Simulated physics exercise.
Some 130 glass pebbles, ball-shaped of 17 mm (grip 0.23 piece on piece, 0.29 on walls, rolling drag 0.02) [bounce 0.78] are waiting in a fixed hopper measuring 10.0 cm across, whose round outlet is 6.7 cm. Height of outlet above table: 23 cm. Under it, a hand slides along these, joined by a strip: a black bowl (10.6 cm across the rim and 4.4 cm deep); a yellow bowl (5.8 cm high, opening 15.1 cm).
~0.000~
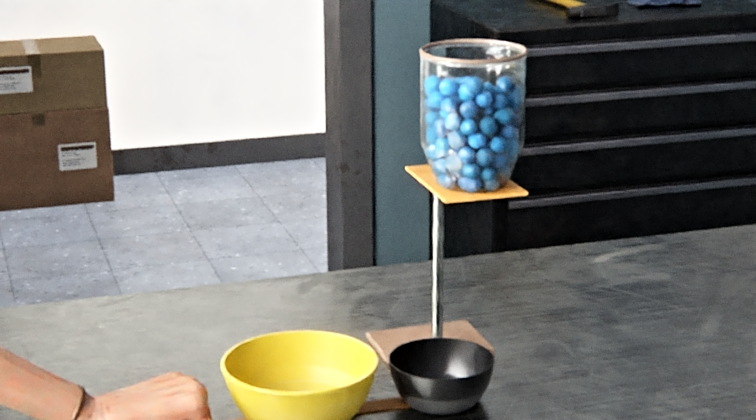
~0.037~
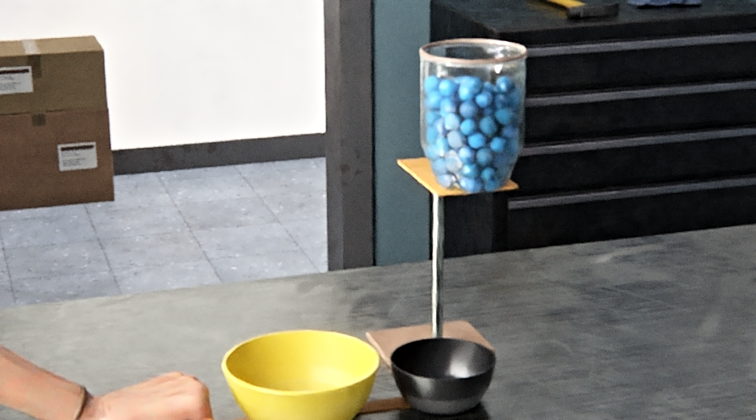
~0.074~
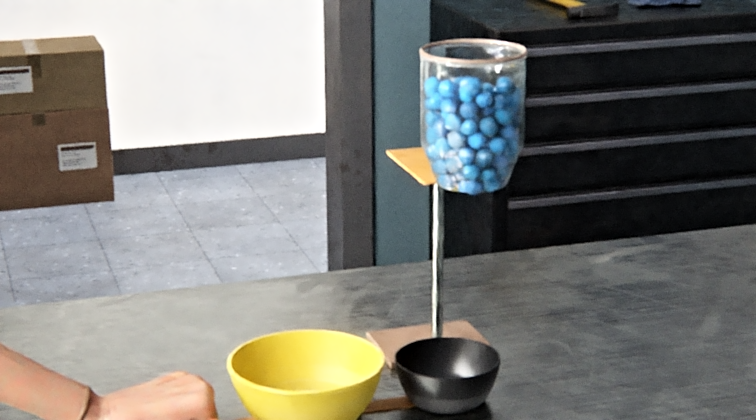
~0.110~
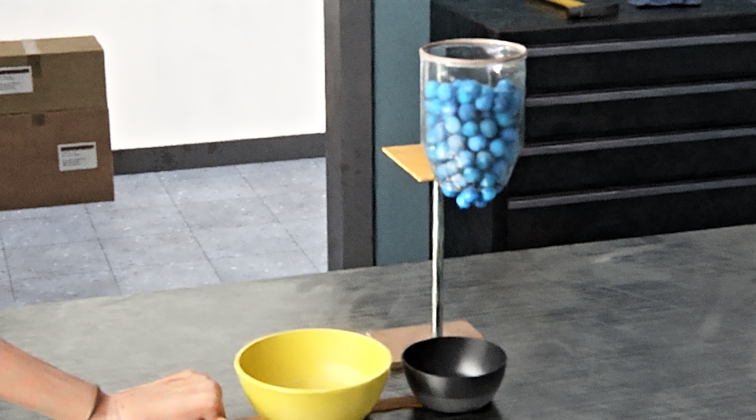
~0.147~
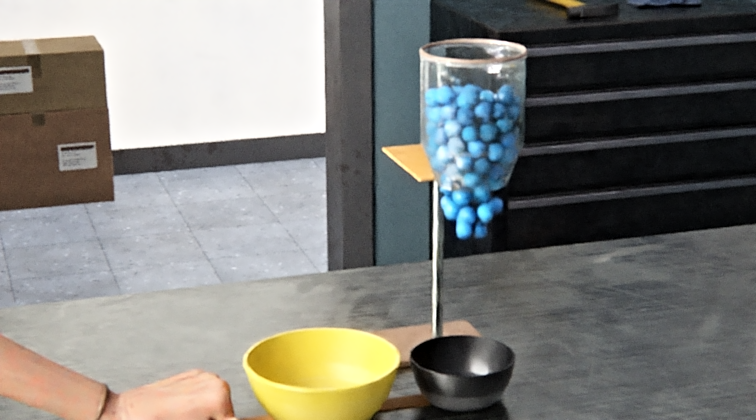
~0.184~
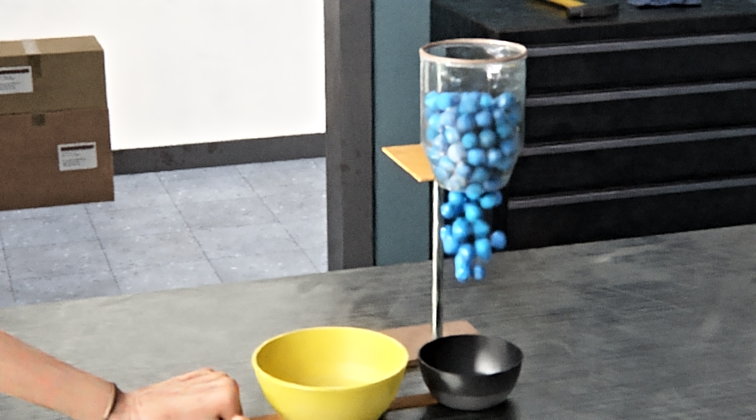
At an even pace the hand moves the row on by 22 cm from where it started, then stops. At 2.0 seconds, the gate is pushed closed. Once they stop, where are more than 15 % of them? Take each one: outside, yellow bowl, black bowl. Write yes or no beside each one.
Outside yes, yellow bowl yes, black bowl yes.
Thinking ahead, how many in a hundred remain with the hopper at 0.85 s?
I'd put it at some 0 per cent.
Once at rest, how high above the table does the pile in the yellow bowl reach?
It reaches about 4.0 cm above the table.
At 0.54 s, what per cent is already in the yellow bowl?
Around 15 % at that point.
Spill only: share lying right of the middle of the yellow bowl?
That works out near 60 per cent of the spill.
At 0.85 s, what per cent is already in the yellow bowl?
Roughly 40 percent at that point.
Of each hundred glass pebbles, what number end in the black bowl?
Roughly 35 percent.
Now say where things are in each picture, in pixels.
Dishes slid 0.0 cm; 0 pieces falling; top of the load at (434, 84); black bowl at (441, 358); yellow bowl at (300, 360), in the first frame.
Dishes slid 0.2 cm; 0 pieces falling; top of the load at (434, 84), in the second frame.
Dishes slid 0.6 cm; 0 pieces falling; top of the load at (475, 86), in the third frame.
Dishes slid 1.4 cm; 4 pieces falling; top of the load at (474, 88), in the fourth frame.
Dishes slid 2.3 cm; 14 pieces falling; top of the load at (469, 94), in the fifth frame.
Dishes slid 3.1 cm; 25 pieces falling; top of the load at (507, 101); black bowl at (470, 354); yellow bowl at (330, 356). They move about 23 cm a second, in the sixth frame.
After 0.54 s, outside 15 %, yellow bowl 15 %, black bowl 35 %, hopper 10 %, in the air 25 %; middle of all pieces on or above the table near (496, 311).
After 0.85 s, outside 25 %, yellow bowl 40 %, black bowl 35 %; middle of all pieces on or above the table near (519, 362).
Then, at 1.12 s, outside 25 %, yellow bowl 40 %, black bowl 35 %; middle of all pieces on or above the table near (565, 360).
Then, at 1.39 s, outside 25 %, yellow bowl 40 %, black bowl 35 %; middle of all pieces on or above the table near (566, 360).
In the end, at 2.6 s, outside 25 %, yellow bowl 40 %, black bowl 35 %, hopper 0 %.
